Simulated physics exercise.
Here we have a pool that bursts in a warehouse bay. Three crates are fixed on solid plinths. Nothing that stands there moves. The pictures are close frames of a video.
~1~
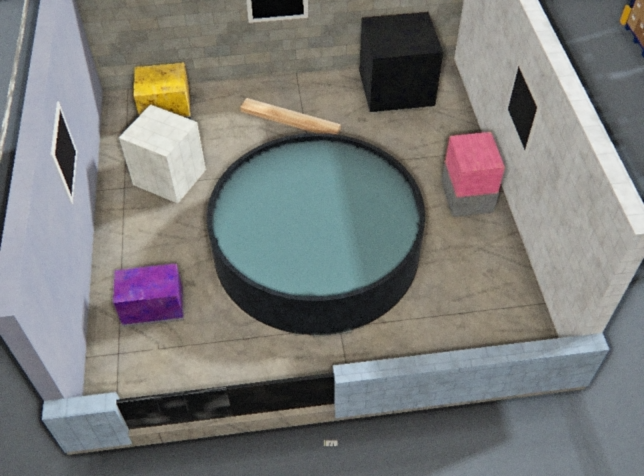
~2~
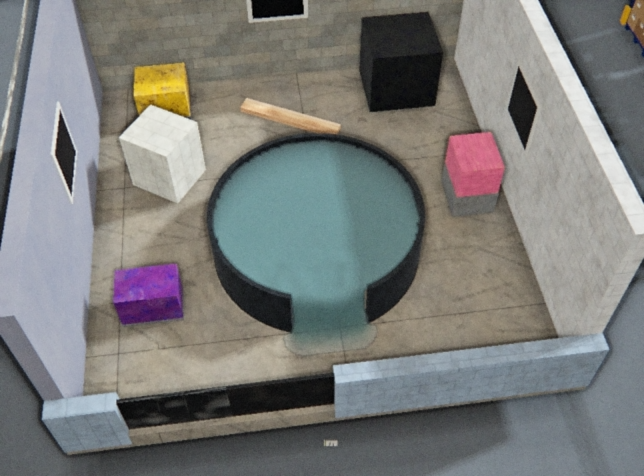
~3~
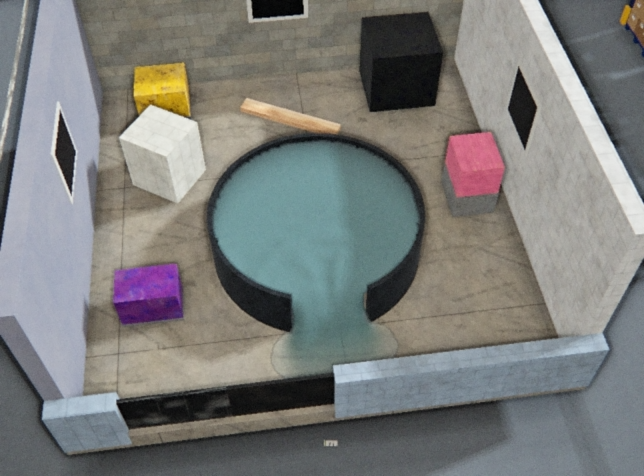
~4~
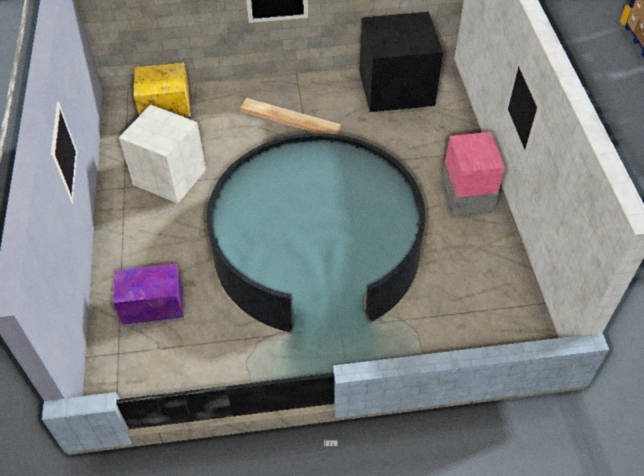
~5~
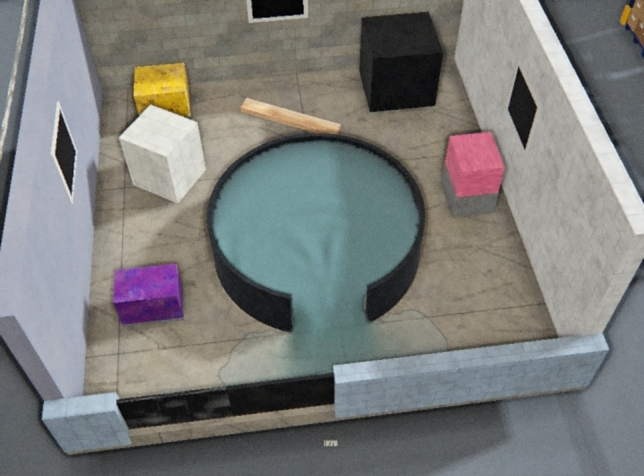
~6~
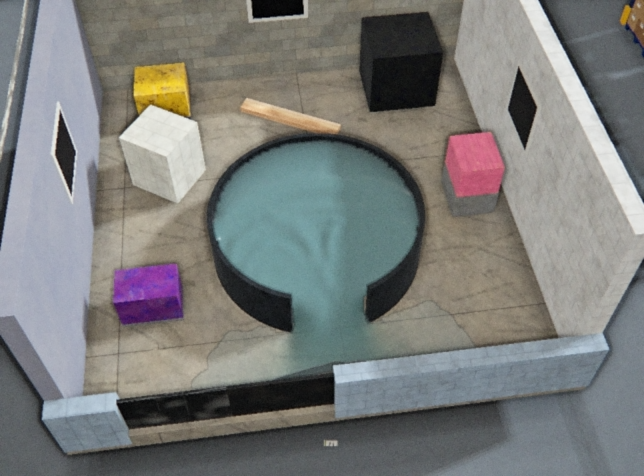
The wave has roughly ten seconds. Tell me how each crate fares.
In the end: The pink crate escapes dry; the yellow crate is wetted; the purple crate is wetted.
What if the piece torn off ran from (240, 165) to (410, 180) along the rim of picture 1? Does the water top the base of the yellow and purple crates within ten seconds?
One by one: The yellow one takes water; the purple one is soaked.
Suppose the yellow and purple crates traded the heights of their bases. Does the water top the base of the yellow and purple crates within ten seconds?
Then: Yellow crate takes water, purple crate gets wet.
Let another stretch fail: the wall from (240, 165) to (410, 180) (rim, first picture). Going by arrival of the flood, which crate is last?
That is the purple crate.
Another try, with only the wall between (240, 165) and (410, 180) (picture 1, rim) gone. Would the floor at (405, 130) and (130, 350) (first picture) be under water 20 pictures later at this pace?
In that order: Covered, not flooded.
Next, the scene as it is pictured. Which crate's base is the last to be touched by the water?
It is the one in yellow.
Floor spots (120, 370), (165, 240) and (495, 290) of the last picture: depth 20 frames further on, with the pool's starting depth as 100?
In turn 40, 6 and 25 in a hundred.
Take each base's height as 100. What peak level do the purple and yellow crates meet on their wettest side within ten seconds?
In turn 560 and 200 per cent.
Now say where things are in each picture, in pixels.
In the first picture, the round pool at (316, 213) is whole and still.
In the second picture, the front is at (288, 337), out from the gap at (330, 318).
In the third picture, water pours out at (330, 320) and has run to a hidden place.
In the fourth picture, water pours out at (330, 321) and has run to a hidden place.
In the fifth picture, water pours out at (330, 320) and has run to a hidden place.
In the sixth picture, water pours out at (330, 321) and has run to a hidden place.
A moment on, water covers 25 % of the floor; the pink crate not reached, the yellow crate not reached, the purple crate not reached.
Next, water covers 40 % of the floor; the pink crate water round its plinth, the yellow crate not reached, the purple crate water round its plinth.
Then, water covers 60 % of the floor; the pink crate water round its plinth, the yellow crate water round its plinth, the purple crate water round its plinth.
Later, water covers 95 % of the floor; the pink crate water round its plinth, the yellow crate water round its plinth, the purple crate water round its plinth.
In the end, water covers 100 % of the floor; the pink crate stayed above the water, the yellow crate was topped, the purple crate was topped.
